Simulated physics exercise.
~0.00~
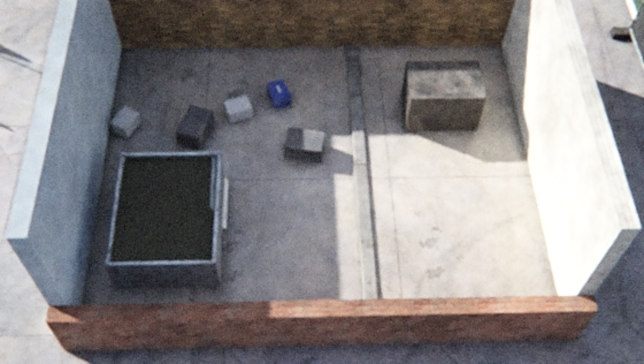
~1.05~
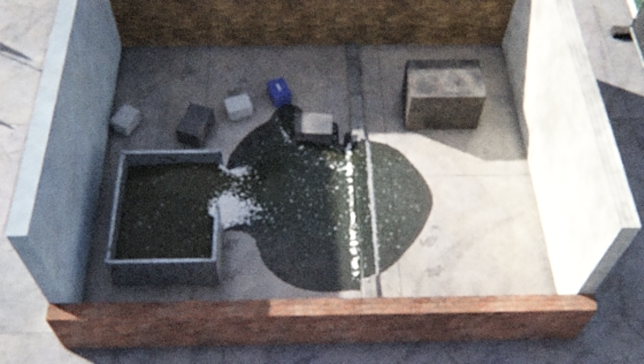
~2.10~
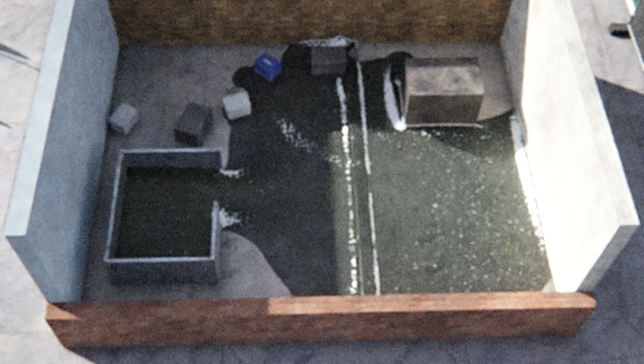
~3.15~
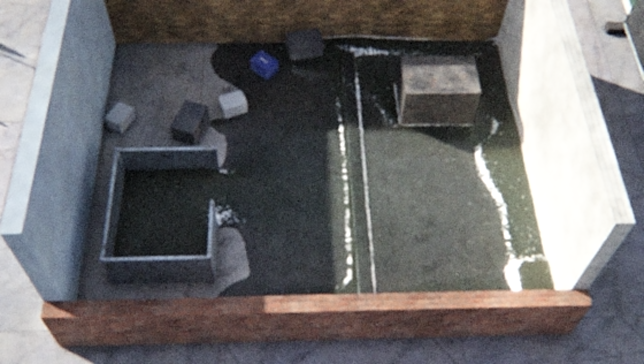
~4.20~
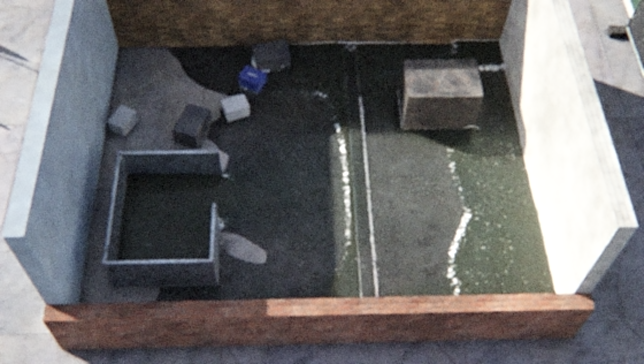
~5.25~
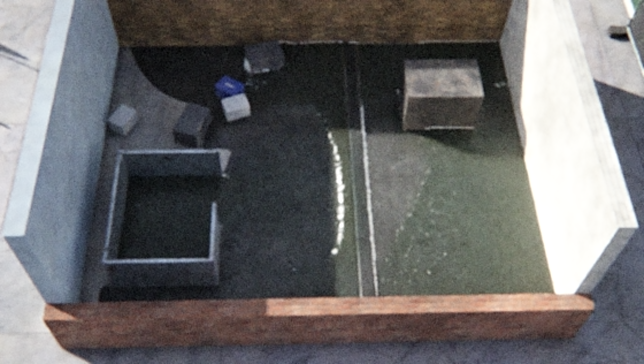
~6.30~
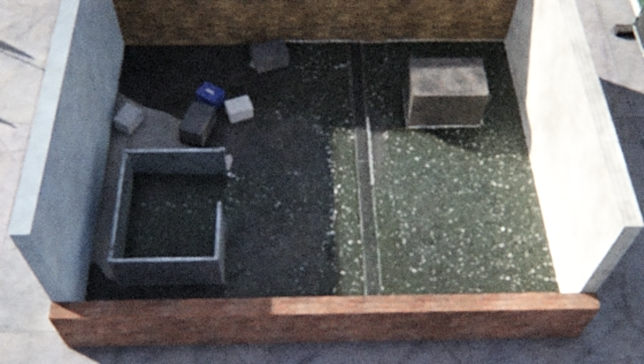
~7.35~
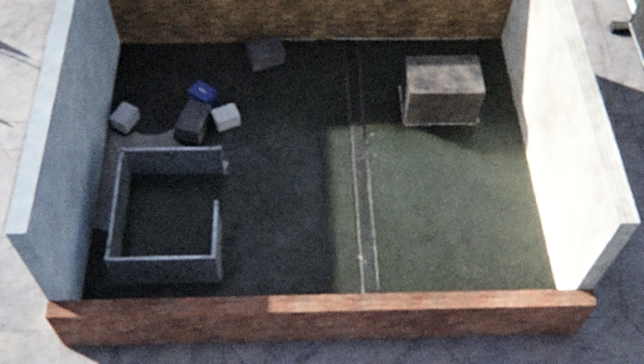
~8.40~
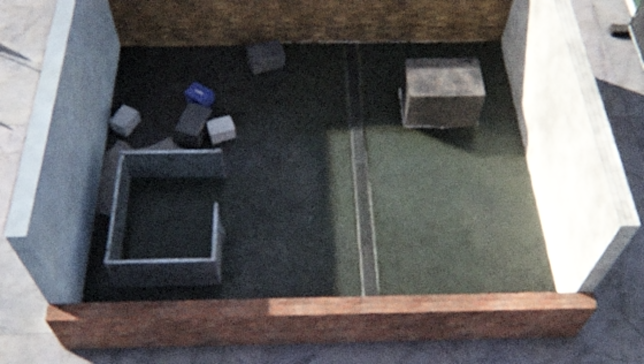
The footage shows dark water bursting from a rectangular tank in a walled compound, spreading across a low kerb and shifting several small blocks; a blue one moves left among pale and grey ones, staying on the tank's side as the water settles over nearly the whole floor.
